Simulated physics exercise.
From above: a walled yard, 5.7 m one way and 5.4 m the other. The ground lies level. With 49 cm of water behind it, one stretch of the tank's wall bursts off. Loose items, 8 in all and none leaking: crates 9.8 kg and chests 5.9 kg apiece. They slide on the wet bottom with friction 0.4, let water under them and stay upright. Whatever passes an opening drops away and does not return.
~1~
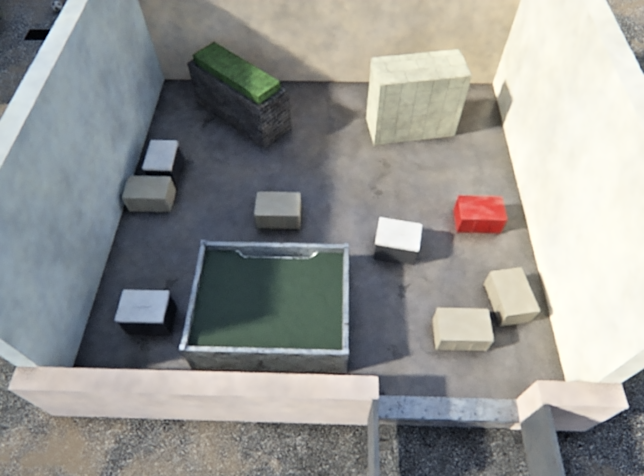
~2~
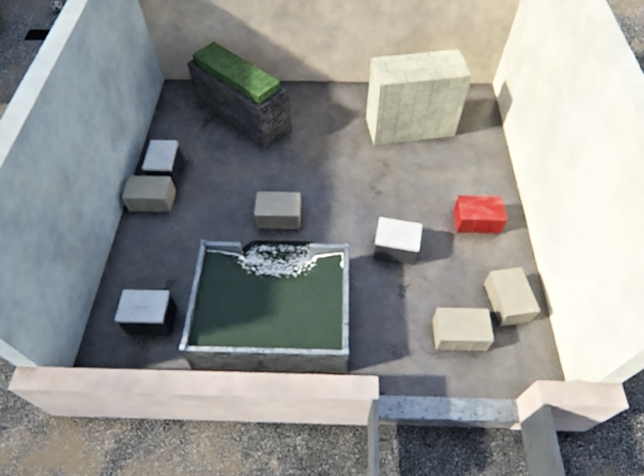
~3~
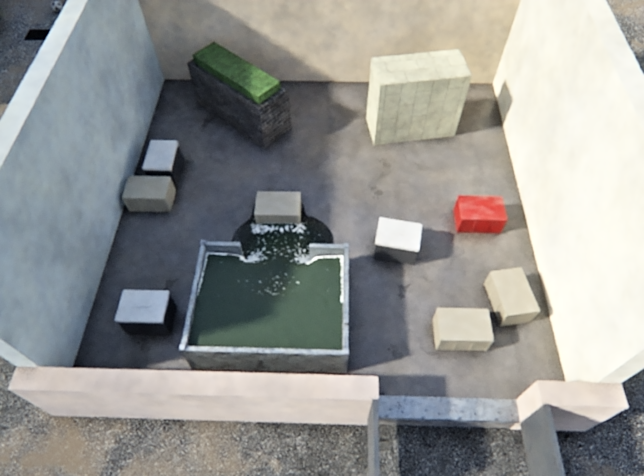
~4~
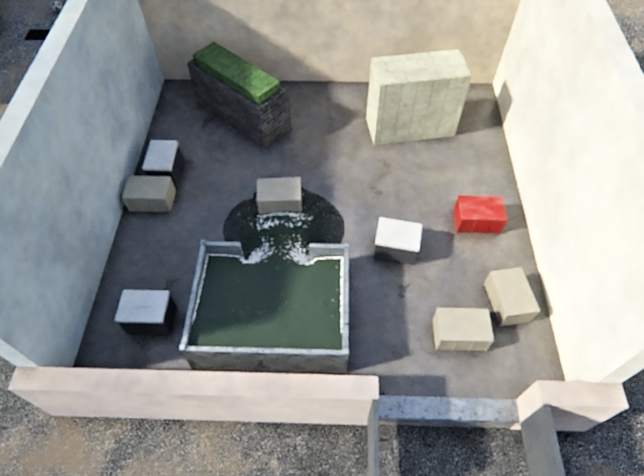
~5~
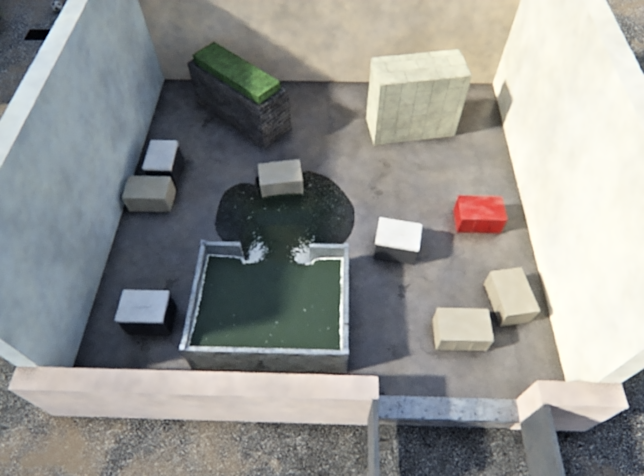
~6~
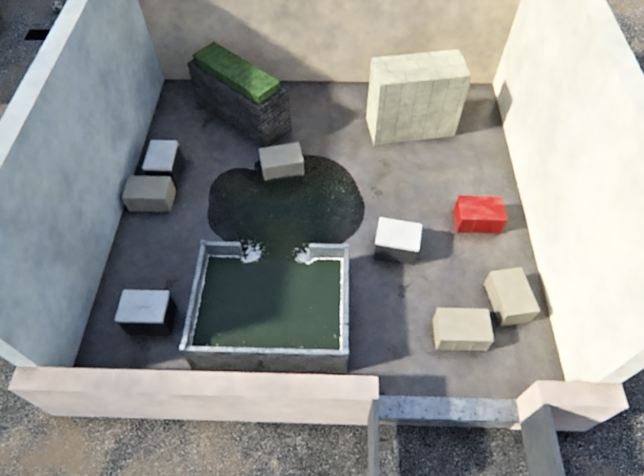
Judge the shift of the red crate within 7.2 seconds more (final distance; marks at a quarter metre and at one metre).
The red crate moves a short way.
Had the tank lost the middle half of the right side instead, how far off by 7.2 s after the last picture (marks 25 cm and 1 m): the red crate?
Then the red crate gets carried off.
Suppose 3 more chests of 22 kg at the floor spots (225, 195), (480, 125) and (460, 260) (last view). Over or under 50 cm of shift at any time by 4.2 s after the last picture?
In that order: Over, less, under.
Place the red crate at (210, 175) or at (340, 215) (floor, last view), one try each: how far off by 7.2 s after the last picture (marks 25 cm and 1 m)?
In that order: It travels far; it gets carried off.
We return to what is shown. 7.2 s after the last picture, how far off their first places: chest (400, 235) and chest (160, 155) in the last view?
In turn: 30 cm, 80 cm.
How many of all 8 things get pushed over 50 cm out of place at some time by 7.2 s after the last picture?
That makes 4.
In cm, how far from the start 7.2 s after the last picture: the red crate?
Roughly 50 cm.
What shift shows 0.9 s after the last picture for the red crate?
Roughly 0 cm by then.
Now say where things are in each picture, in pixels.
The first picture shows the red crate at (482, 208), on the bottom; 2.2 m2 under water; 0 of 8 have shifted.
The second picture shows the red crate at (482, 208), on the bottom; water covers 2.6 m2; 0 of 8 have shifted.
The third picture shows the red crate at (482, 208), on the bottom; water covers 3.1 m2; 0 of 8 have shifted.
The fourth picture shows the red crate at (482, 208) rests on the ground; 3.7 m2 under water; 1 of 8 have shifted.
The fifth picture shows the red crate at (482, 208) rests on the ground; 4.5 m2 under water; 1 of 8 have shifted.
The sixth picture shows the red crate at (482, 208) rests on the ground; 5.3 m2 under water; 1 of 8 have shifted.
Then, 0.9 s after the last picture the red crate is near (482, 208), 0.0 m from its start, aground; 0 of 8 are out; 0 afloat.
Then, 2.8 s after the last picture the red crate is near (482, 208), 0.0 m from its start, aground; 0 of 8 are out; 2 afloat.
Then, 4.8 s after the last picture the red crate is near (482, 208), 0.0 m from its start, aground; 0 of 8 are out; 2 afloat.
Then, 7.2 s after the last picture the red crate is near (484, 239), 0.5 m from its start, aground; 0 of 8 are out; 2 afloat.
